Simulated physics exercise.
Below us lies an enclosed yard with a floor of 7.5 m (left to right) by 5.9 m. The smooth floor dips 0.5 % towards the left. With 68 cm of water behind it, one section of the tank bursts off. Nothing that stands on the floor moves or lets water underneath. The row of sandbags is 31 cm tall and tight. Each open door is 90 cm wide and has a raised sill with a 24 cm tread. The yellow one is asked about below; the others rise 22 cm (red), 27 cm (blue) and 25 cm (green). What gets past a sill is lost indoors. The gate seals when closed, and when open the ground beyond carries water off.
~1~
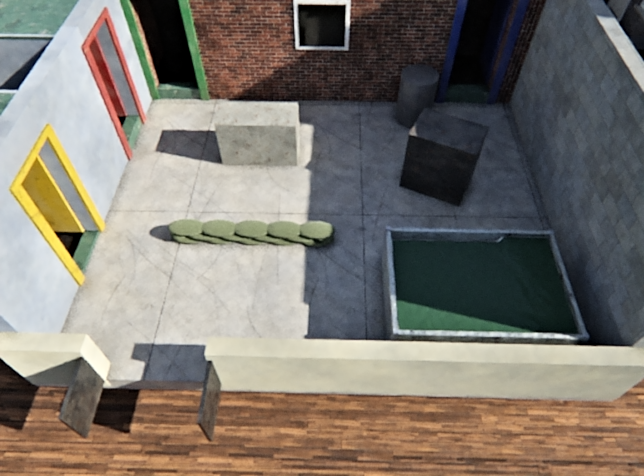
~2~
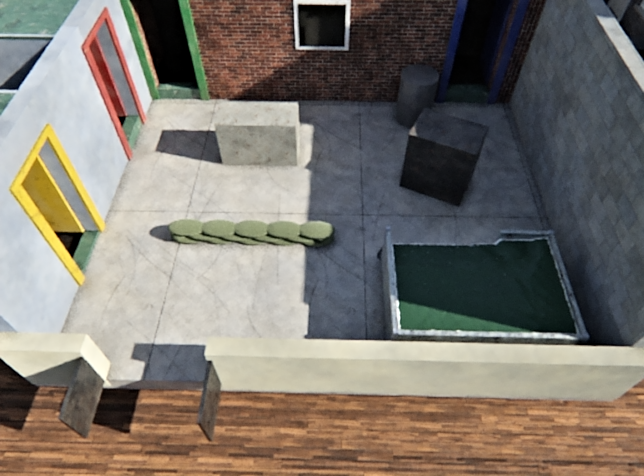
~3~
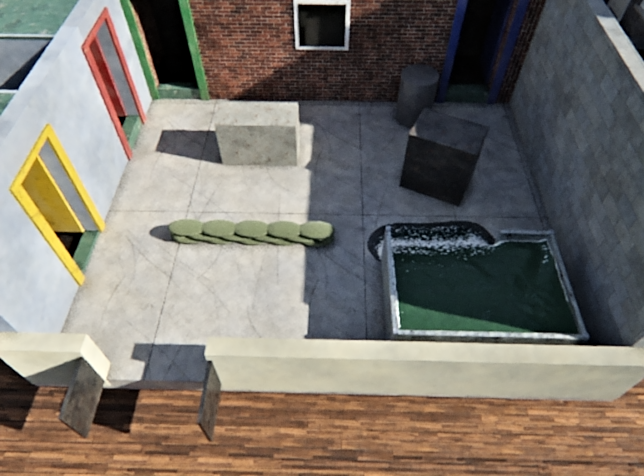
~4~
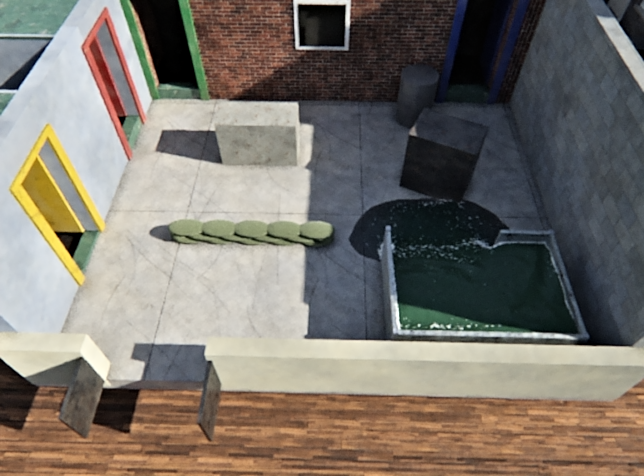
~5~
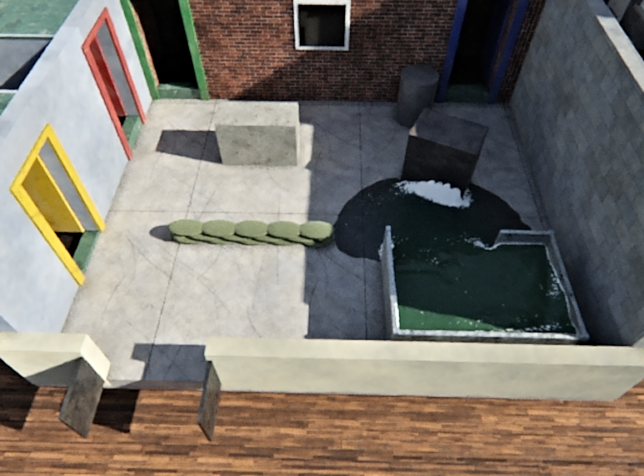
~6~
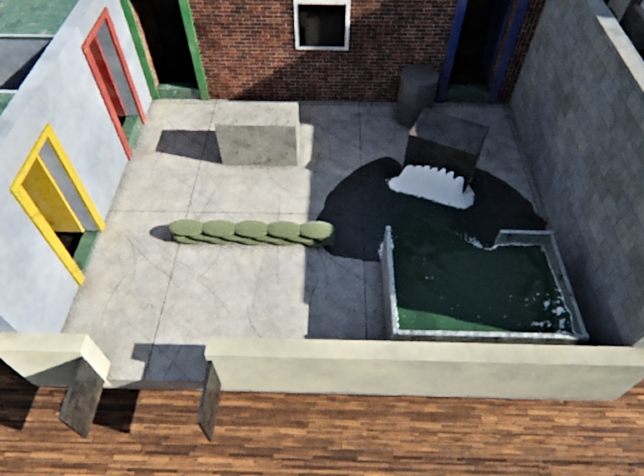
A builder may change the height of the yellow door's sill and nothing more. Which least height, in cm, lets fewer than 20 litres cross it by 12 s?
About 6.5 cm.
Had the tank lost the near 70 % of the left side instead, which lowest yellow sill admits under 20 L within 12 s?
Then roughly 29 cm.
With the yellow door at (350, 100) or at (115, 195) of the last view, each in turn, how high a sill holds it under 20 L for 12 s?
About 10.0 and 16 cm.
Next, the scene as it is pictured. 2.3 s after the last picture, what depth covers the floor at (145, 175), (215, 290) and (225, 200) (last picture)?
About 4, 0 and 3 cm.
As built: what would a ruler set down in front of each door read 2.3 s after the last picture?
Depths in cm: Red 6, yellow 0, blue 13, green 3.
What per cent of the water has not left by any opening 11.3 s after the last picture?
Some 92 per cent remains.
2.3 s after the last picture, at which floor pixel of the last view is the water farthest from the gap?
At about (152, 102).
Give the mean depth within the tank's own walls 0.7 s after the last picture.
Roughly 37 cm on average.
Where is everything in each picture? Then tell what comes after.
The tank at (477, 282) is whole and still, 68 cm deep; the yellow door at (66, 213) is dry, in the first frame.
The front is at a hidden place, 0.3 m from the gap on the far side; 0.3 m2 of floor is wet, 68 cm left at the back, in the second frame.
Water pours out on the far side and has run 0.7 m, to (440, 226); about 11 cm deep outside, 68 cm at the back, in the third frame.
Water pours out on the far side and has run 1.3 m, to (422, 202); about 10 cm deep outside, 62 cm at the back, in the fourth frame.
The front is at (390, 182), 1.8 m from the gap on the far side; 3.7 m2 of floor is wet, 59 cm left at the back, in the fifth frame.
The gap is on the far side, the front 2.3 m out at (385, 161); the back of the tank holds 57 cm; 3.9 m in a straight line remain to the yellow door at (66, 213), in the sixth frame.
Then, 0.7 s after the last picture water covers 25 % of the floor, deepest (46 cm) near (433, 202); it has not reached the yellow door.
Then, 2.3 s after the last picture water covers 55 % of the floor, deepest (24 cm) near (314, 104); it has not reached the yellow door.
Then, 11.3 s after the last picture water covers 95 % of the floor, deepest (10 cm) near (51, 360); 7 cm at the yellow door, 43 litres in over its 5 cm sill.
At the yellow door as built, the water peaked near 10 cm, 7.9 s after the last picture.
With a sill of 6 cm, 28 litres would have come in within the 12 s; with 8 cm, 9 litres. So under 20 litres takes about 6.5 cm.
